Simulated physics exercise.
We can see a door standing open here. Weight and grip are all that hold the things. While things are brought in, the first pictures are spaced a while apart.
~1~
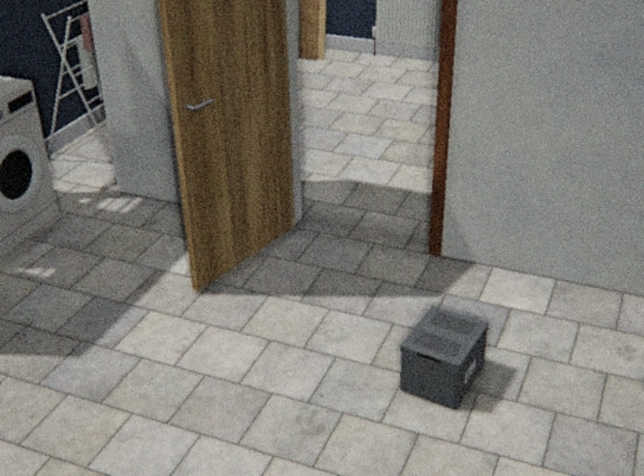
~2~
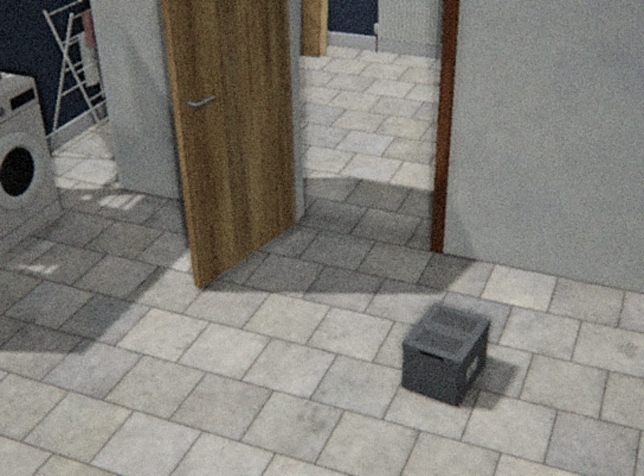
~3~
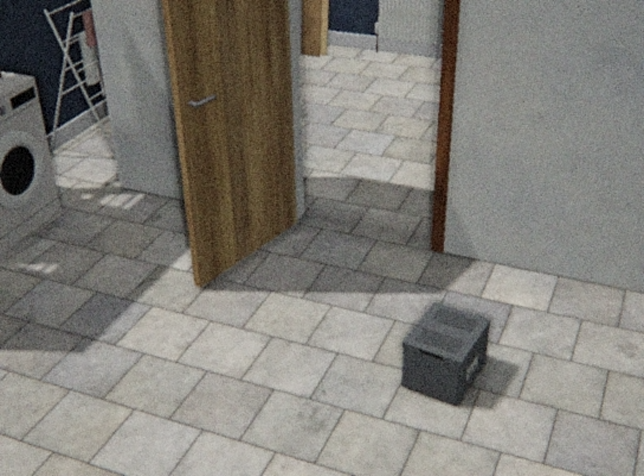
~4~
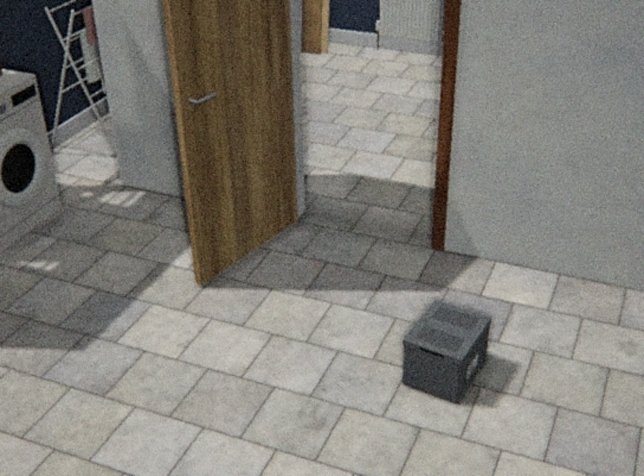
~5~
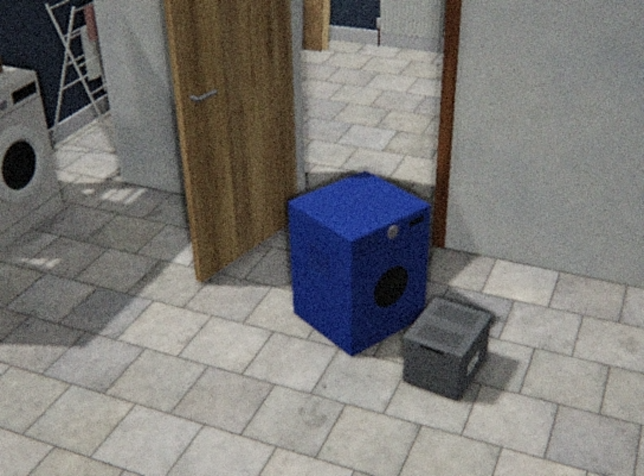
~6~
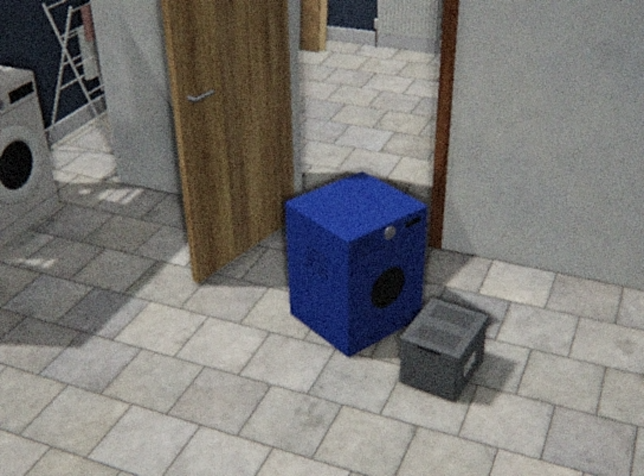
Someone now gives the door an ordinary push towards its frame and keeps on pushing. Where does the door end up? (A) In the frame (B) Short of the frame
Answer: B.
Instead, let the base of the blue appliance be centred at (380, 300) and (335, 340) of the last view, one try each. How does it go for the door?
On the first try the door is obstructed, and on the second it finishes its swing.
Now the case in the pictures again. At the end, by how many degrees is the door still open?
About 55°.
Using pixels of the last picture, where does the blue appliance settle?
In the last picture, near pixel (363, 265).
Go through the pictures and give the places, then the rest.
The first frame shows door wide open and still; grey tote (444, 357).
The second frame shows door wide open and still; grey tote (445, 354).
The third frame shows door wide open and still; grey tote (446, 354).
The fourth frame shows door wide open and still; grey tote (446, 352).
The fifth frame shows door wide open and still; grey tote (447, 349).
The sixth frame shows door wide open and still; blue appliance (356, 262); grey tote (443, 350).
Then, 0.40 s later than the last frame, door 90° open.
Then, 0.60 s later than the last frame, door 73° open.
Then, 0.90 s later than the last frame, door 55° open; blue appliance moved a little near (361, 264).
When it is over, door 53° open; both as before. End places, in pixels of the last picture, blue appliance near (363, 265).
